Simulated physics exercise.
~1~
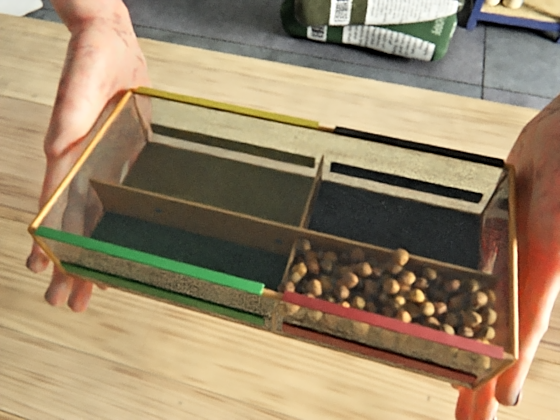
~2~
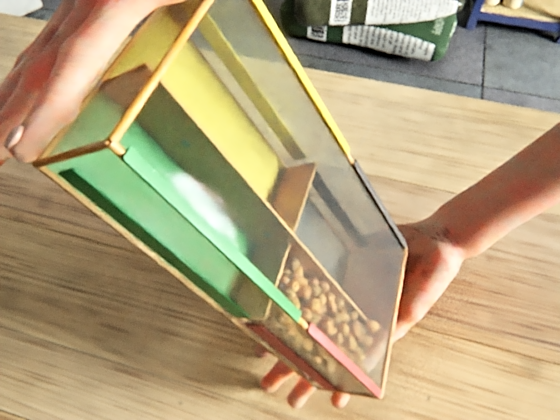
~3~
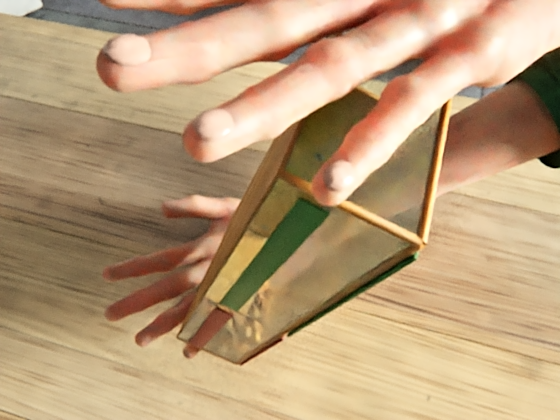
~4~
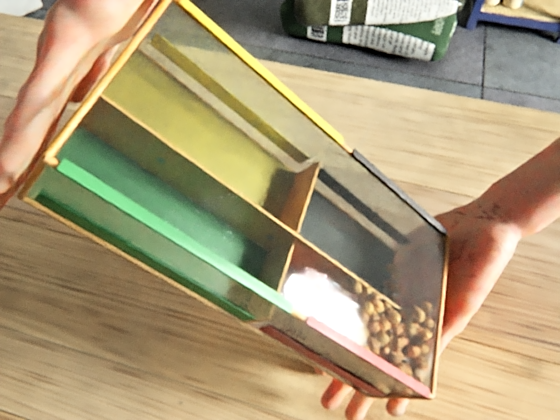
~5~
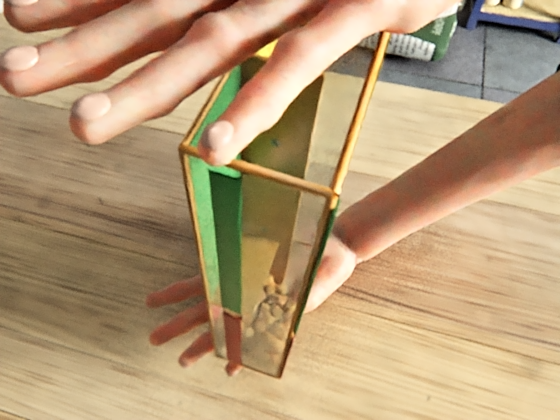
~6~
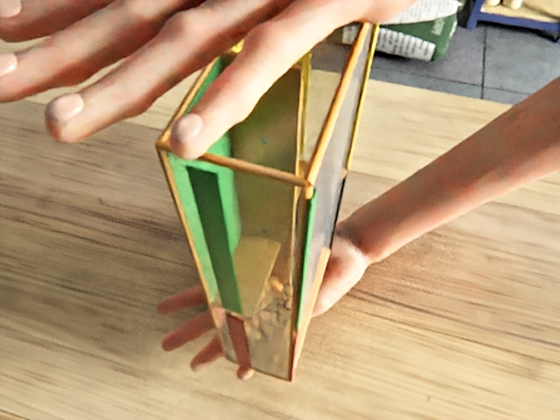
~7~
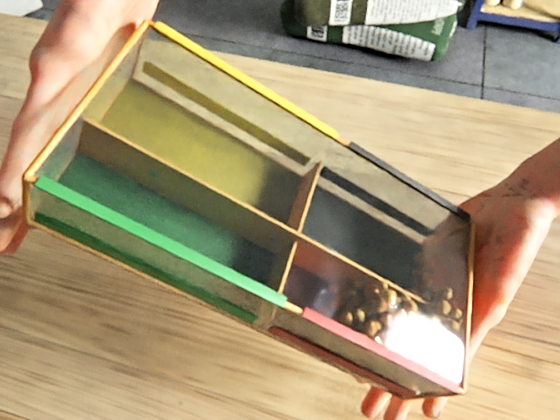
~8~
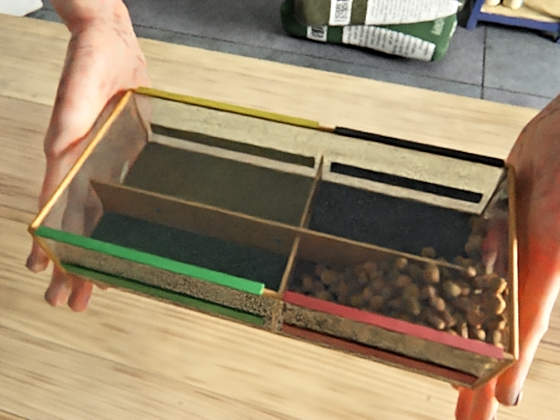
Above a wooden tabletop, two hands hold a clear-lidded, four-section box with roasted chickpeas in its red section, tilt it steeply onto its right end, partly lower it, tip it upright again, then bring it back level, with nearly all the chickpeas still in the red section.
